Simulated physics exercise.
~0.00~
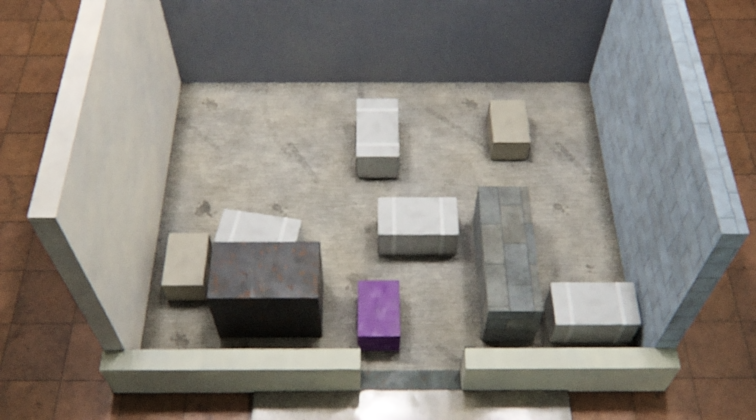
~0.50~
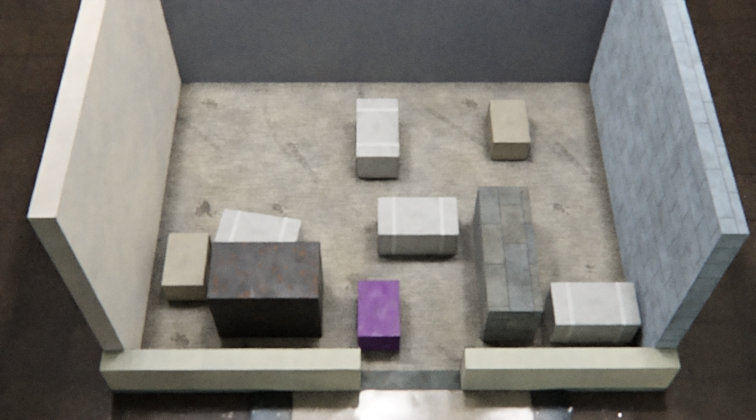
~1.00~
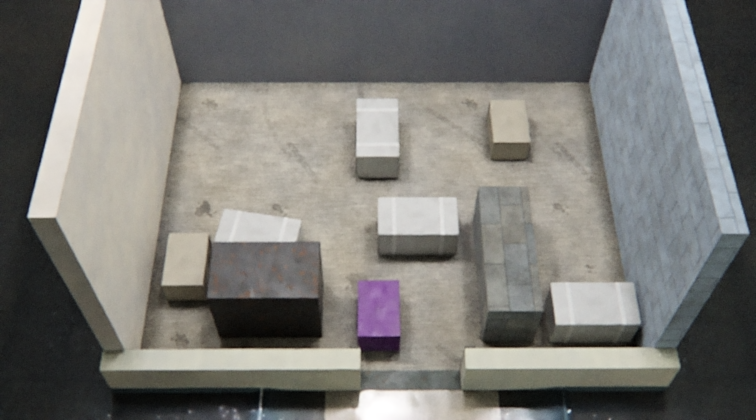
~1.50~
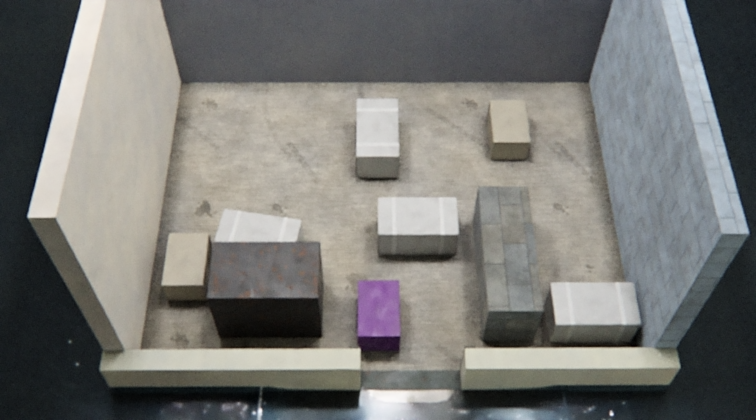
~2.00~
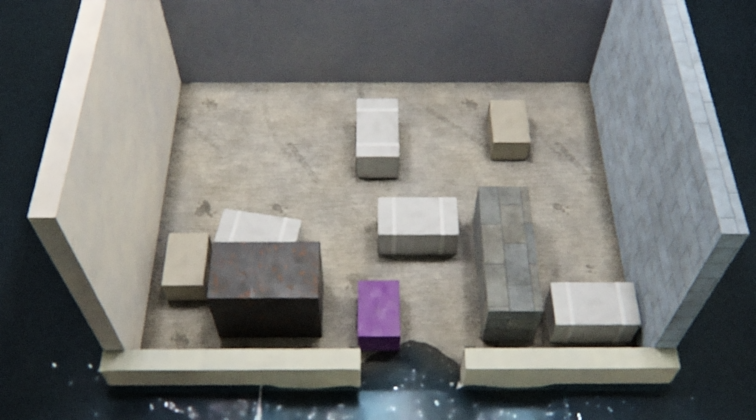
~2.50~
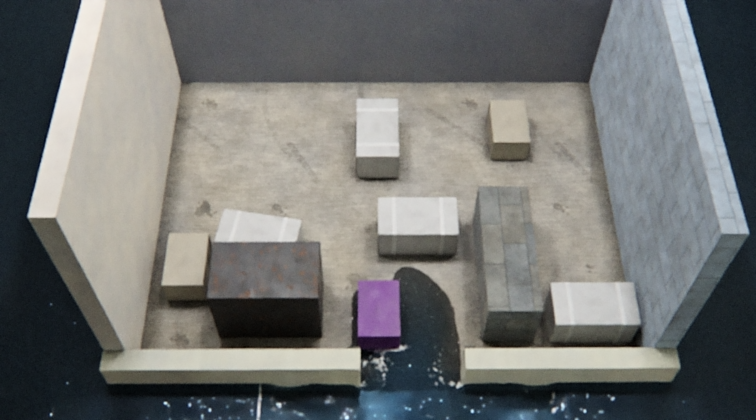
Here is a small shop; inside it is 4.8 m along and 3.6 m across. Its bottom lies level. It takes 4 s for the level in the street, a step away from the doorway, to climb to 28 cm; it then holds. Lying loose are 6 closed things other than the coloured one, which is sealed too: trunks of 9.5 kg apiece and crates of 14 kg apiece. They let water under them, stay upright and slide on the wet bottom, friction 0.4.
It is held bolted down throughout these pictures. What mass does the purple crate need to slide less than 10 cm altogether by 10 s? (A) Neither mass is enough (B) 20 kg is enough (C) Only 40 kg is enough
Option A: Neither mass is enough.
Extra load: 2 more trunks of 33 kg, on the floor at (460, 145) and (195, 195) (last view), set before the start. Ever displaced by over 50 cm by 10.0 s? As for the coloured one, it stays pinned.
Below, beyond.
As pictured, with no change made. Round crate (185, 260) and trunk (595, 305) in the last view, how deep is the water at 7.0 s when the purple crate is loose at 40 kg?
4 and 2 cm.
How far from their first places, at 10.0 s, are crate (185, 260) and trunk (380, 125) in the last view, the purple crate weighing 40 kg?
One is off by 60 cm, the other by 200 cm, in the order asked.
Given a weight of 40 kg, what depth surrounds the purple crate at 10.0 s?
Around 8 cm.
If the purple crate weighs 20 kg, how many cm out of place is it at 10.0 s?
It would be some 300 cm from its spot.
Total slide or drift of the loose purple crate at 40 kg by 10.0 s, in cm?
Roughly 100 centimetres altogether.
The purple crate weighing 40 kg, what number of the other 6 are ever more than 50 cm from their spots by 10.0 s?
The total is 3.
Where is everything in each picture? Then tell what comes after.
The first frame shows the purple crate at (379, 308), on the bottom; water covers 0.0 m2; 0 of 7 have shifted.
The second frame shows the purple crate at (379, 308) rests on the ground; water covers 0.0 m2; 0 of 7 have shifted.
The third frame shows the purple crate at (379, 308), on the bottom; 0.0 m2 under water; 0 of 7 have shifted.
The fourth frame shows the purple crate at (379, 308), on the bottom; water covers 0.0 m2; 0 of 7 have shifted.
The fifth frame shows the purple crate at (379, 308), on the bottom; water covers 0.2 m2; 0 of 7 have shifted.
The sixth frame shows the purple crate at (379, 308), on the bottom; water covers 0.6 m2; 0 of 7 have shifted.
After 3.5 s the purple crate would be 36 cm from its start with 20 kg and 1 cm from its start with 40 kg; 7 cm of water round it then.
After 4.5 s the purple crate would be 103 cm from its start with 20 kg and 20 cm from its start with 40 kg; 6 cm of water round it then.
After 7.0 s the purple crate would be 222 cm from its start with 20 kg and 83 cm from its start with 40 kg; 7 cm of water round it then.
After 10.0 s the purple crate would be 289 cm from its start with 20 kg and 102 cm from its start with 40 kg; 8 cm of water round it then.
